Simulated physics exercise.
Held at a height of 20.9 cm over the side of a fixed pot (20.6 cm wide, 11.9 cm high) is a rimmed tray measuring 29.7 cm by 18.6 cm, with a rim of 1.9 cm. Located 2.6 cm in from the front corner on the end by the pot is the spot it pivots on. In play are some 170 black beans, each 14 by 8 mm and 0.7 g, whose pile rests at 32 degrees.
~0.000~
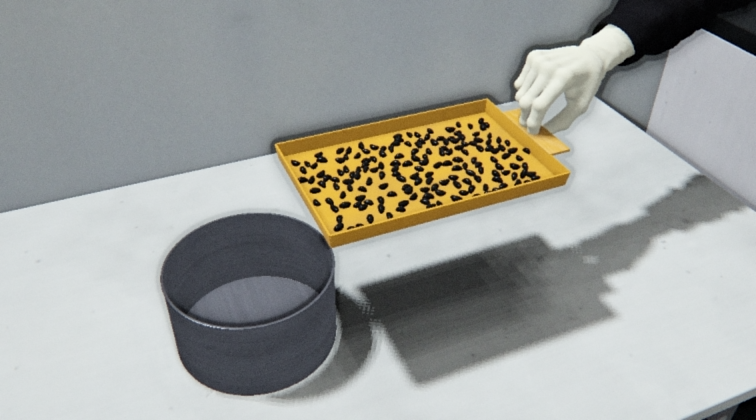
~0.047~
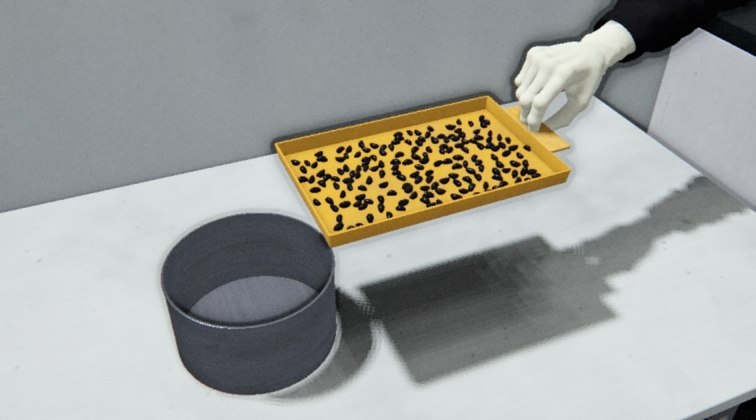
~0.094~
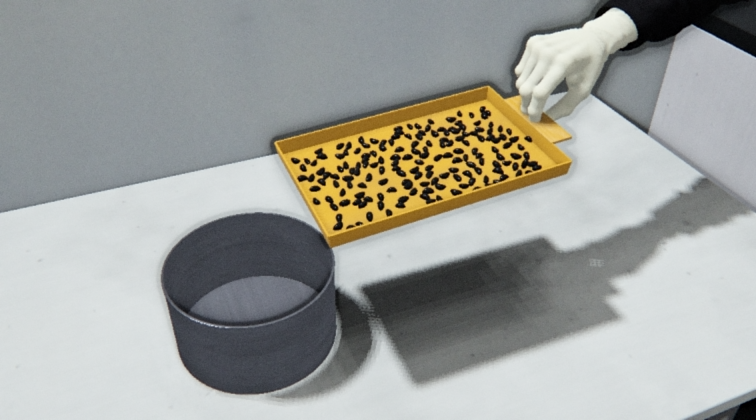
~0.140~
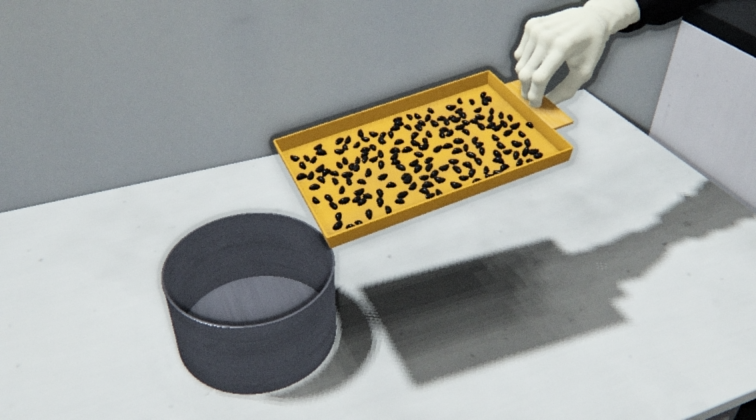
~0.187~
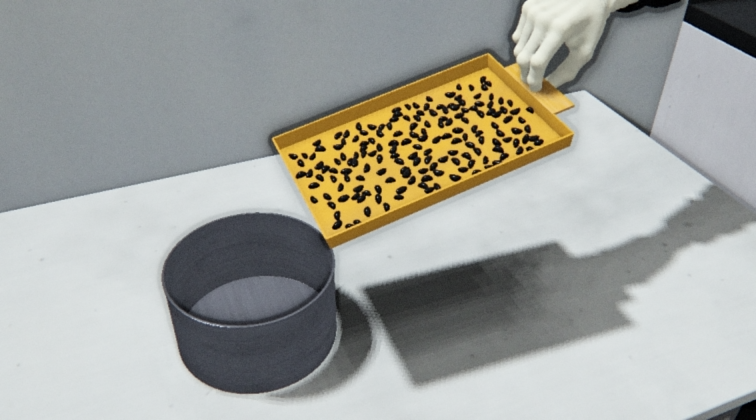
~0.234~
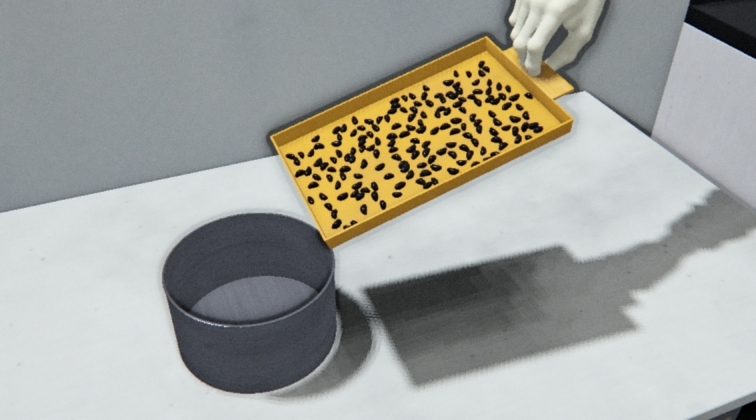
To begin with, a white-gloved hand holds a yellow rimmed tray scattered with black beans nearly level above a pale table, beside a dark round pot. The hand then lifts the right end steadily, tilting the tray down toward the pot at left, while the beans stay spread across it.
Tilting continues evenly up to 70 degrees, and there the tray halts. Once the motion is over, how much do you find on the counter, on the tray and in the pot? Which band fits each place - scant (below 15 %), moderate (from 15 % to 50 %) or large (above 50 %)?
As I see it, counter: I'm guessing a good helping of the load. Tray: I'm guessing a good helping of the load. Pot: I'm guessing a good helping of the load.
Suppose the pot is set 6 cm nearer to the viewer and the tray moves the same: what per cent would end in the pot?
60 %.
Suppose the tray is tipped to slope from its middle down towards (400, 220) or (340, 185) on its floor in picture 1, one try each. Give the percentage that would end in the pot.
About 0 per cent on the first try and 50 per cent on the second.
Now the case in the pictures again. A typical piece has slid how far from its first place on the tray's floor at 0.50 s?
About 5 cm.
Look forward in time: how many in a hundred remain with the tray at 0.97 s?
Some 45 per cent of the load.
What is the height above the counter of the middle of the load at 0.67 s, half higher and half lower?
Roughly 26 cm above the counter.
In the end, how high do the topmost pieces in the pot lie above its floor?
Top level: Approx. 1.0 cm.
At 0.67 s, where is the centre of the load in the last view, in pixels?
My estimate is roughly (319, 191).
Then, at 0.50 s, tilt 44 degrees; the tray holds 100 %, the pot 0 %.
After 0.67 s, tilt 61 degrees; the tray holds 100 %, the pot 0 %.
After 0.97 s, tilt 70 degrees; the tray holds 45 %, the pot 25 %.
By 2.4 s all is still; counter 30 %, tray 35 %, pot 35 %.
